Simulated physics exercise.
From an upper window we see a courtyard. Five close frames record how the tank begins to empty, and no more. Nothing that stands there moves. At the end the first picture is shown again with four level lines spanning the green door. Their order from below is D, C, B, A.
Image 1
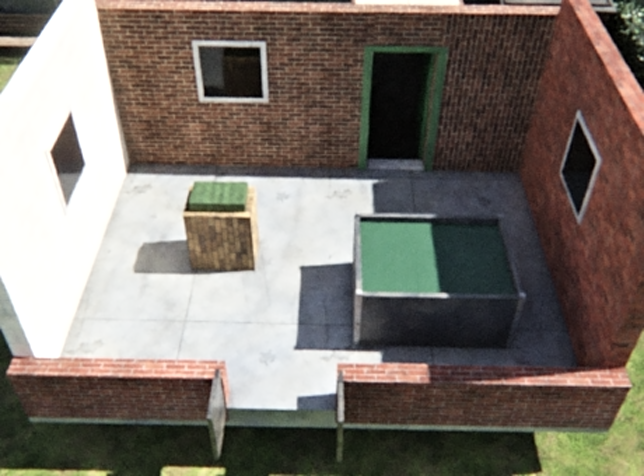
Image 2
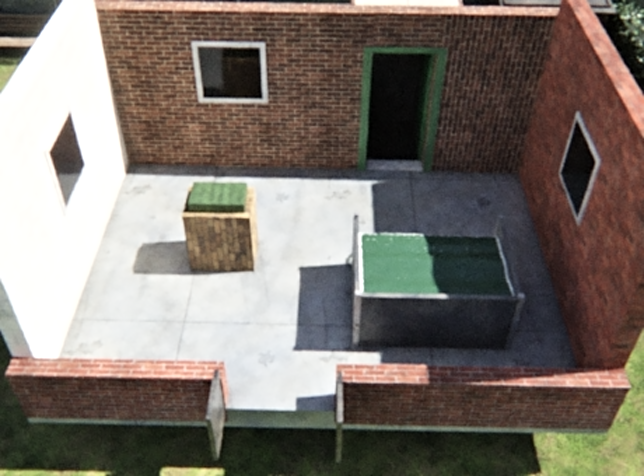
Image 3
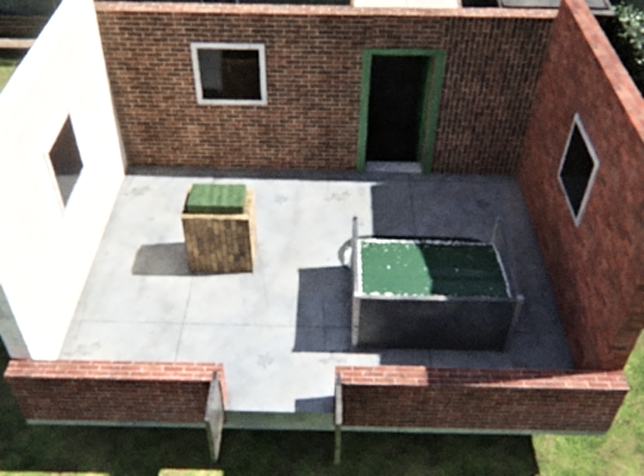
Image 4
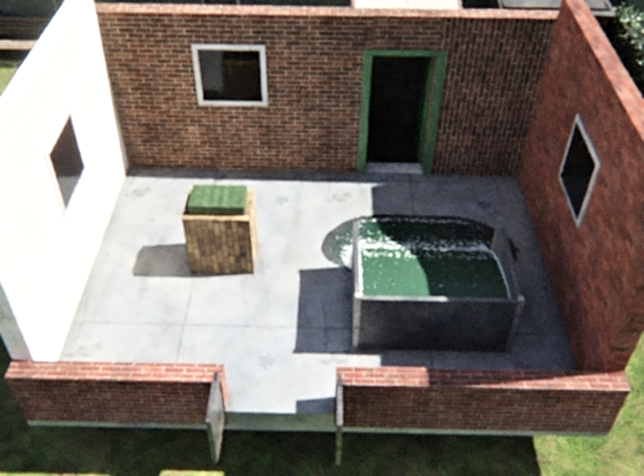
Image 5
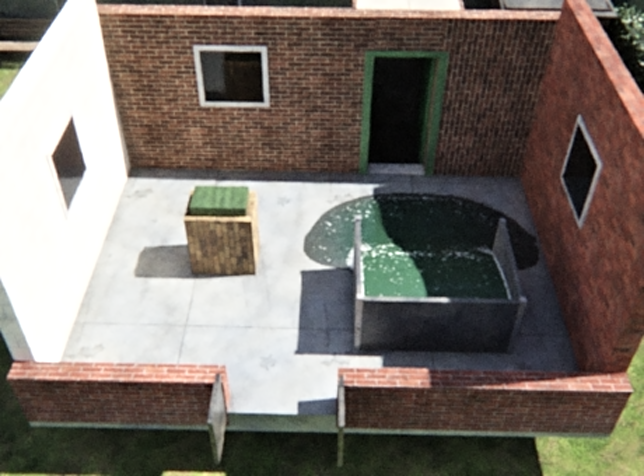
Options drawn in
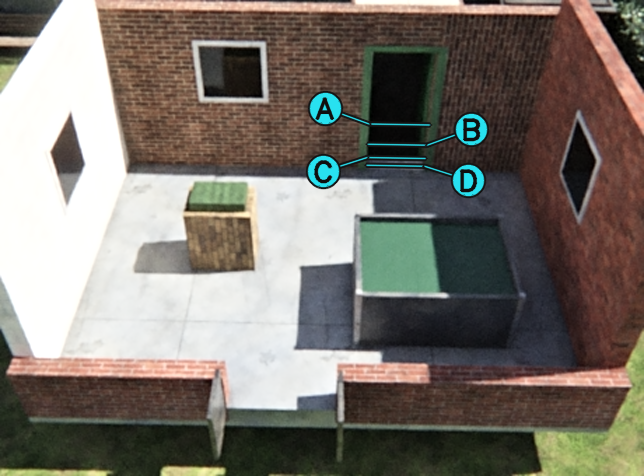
To begin with, green water lies still in a dark tank on the right of a walled courtyard. The level drops and the surface turns choppy and flecked with white, then water pours out behind the tank and fans across the paving in a widening dark pool towards the green doorway.
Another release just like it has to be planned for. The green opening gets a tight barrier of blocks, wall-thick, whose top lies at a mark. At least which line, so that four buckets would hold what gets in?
Choose B.
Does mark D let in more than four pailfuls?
Yes.
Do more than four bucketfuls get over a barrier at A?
No, that is safe.
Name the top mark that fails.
Mark C.
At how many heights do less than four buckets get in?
Two of the four.
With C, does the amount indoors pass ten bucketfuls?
Yes.
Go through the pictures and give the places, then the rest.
In the first frame, water in the tank at rest, its middle at (434, 258); foot of the green doorway at (395, 169); open gate at (281, 359).
In the second frame, water covers 2 % of the ground, its front hidden from here.
In the third frame, water covers 5 % of the ground, its front hidden from here.
In the fourth frame, front seen at (332, 243), 11 % of the ground wet.
In the fifth frame, front seen at (480, 206), 18 % of the ground wet.
On the marked copy, A at (399, 124); B at (397, 144); C at (396, 158); D at (395, 165); from the bottom up D, C, B, A.
With A, nothing gets over.
With B, a splash gets over, under a bucket.
With C, some 15 bucketfuls get in.
With D, dozens of bucketfuls pour in.
